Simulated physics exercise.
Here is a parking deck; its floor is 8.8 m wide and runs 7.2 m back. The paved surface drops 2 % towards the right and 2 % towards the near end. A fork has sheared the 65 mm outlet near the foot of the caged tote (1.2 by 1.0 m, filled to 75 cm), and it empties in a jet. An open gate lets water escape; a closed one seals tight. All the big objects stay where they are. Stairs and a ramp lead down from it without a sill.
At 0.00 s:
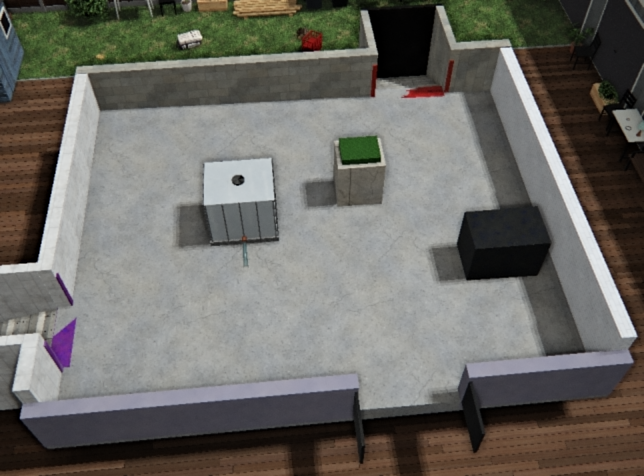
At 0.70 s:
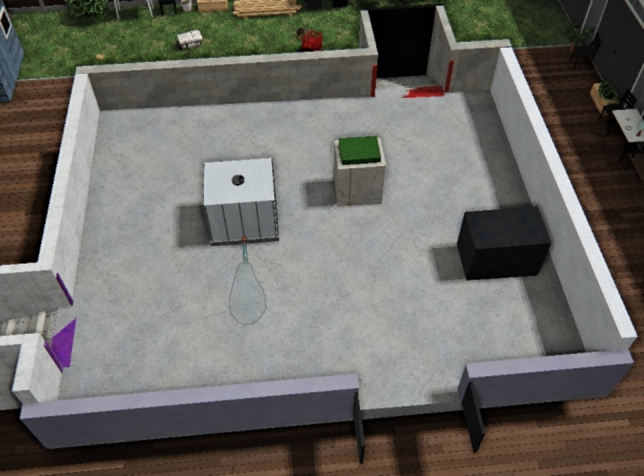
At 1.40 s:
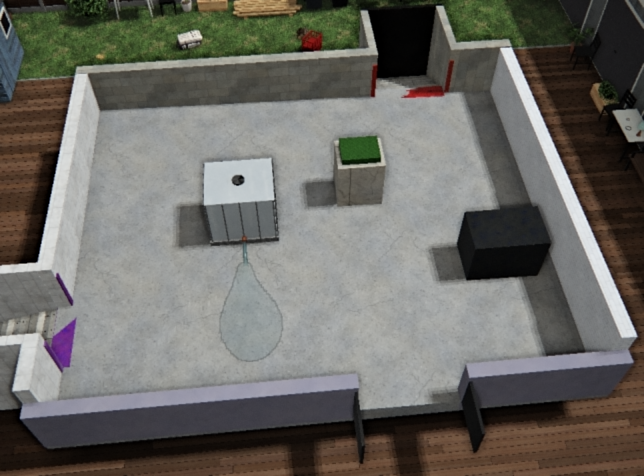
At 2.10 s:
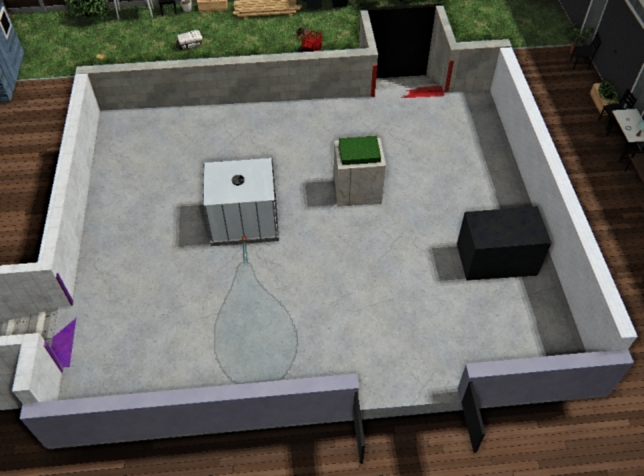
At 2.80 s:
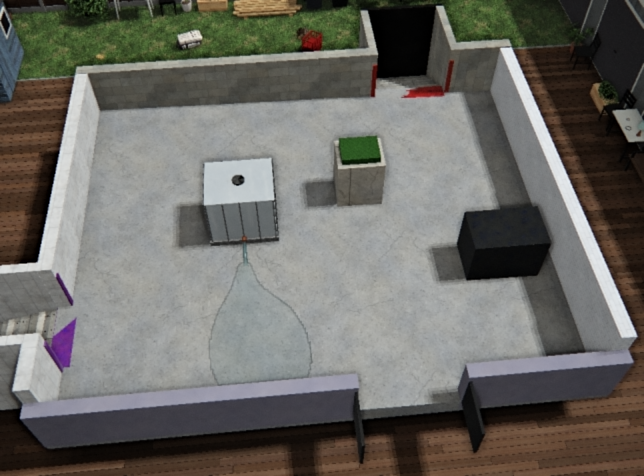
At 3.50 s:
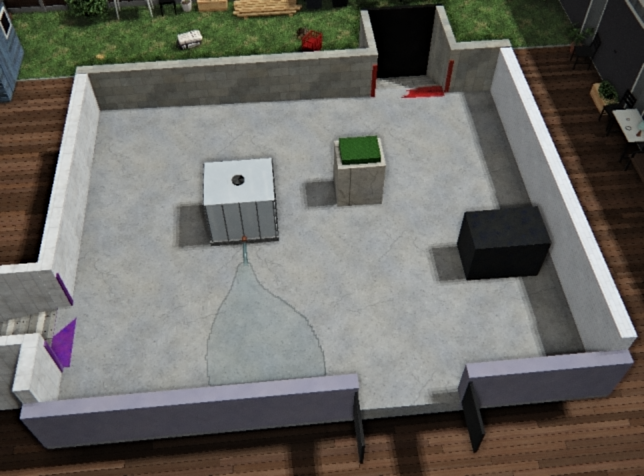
Clear water spreading from the foot of a pale caged tote across a grey walled deck, widening against the near wall.
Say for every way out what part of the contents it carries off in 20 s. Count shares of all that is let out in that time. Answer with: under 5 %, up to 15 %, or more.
The gateway takes above 15 %; the flight of stairs down (marked red) takes under 5 %; the down ramp (marked purple) takes under 5 %.
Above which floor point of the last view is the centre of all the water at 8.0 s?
Near (293, 368).
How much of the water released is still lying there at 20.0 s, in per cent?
Some 70 per cent remains.
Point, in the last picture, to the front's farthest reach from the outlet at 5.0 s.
Around (382, 394).
After 5.0 s water covers 5 % of the floor and is deepest (3 cm) near (261, 404); gone so far, the gateway 0 %, the flight of stairs down (marked red) 0 %, the down ramp (marked purple) 0 %.
After 8.0 s water covers 10 % of the floor and is deepest (3 cm) near (261, 404); gone so far, the gateway 2 %, the flight of stairs down (marked red) 0 %, the down ramp (marked purple) 0 %.
After 12.0 s water covers 10 % of the floor and is deepest (3 cm) near (261, 404); gone so far, the gateway 10 %, the flight of stairs down (marked red) 0 %, the down ramp (marked purple) 0 %.
After 16.0 s water covers 15 % of the floor and is deepest (4 cm) near (594, 376); gone so far, the gateway 20 %, the flight of stairs down (marked red) 0 %, the down ramp (marked purple) 0 %.
After 20.0 s water covers 15 % of the floor and is deepest (5 cm) near (594, 376); gone so far, the gateway 29 %, the flight of stairs down (marked red) 0 %, the down ramp (marked purple) 0 %.
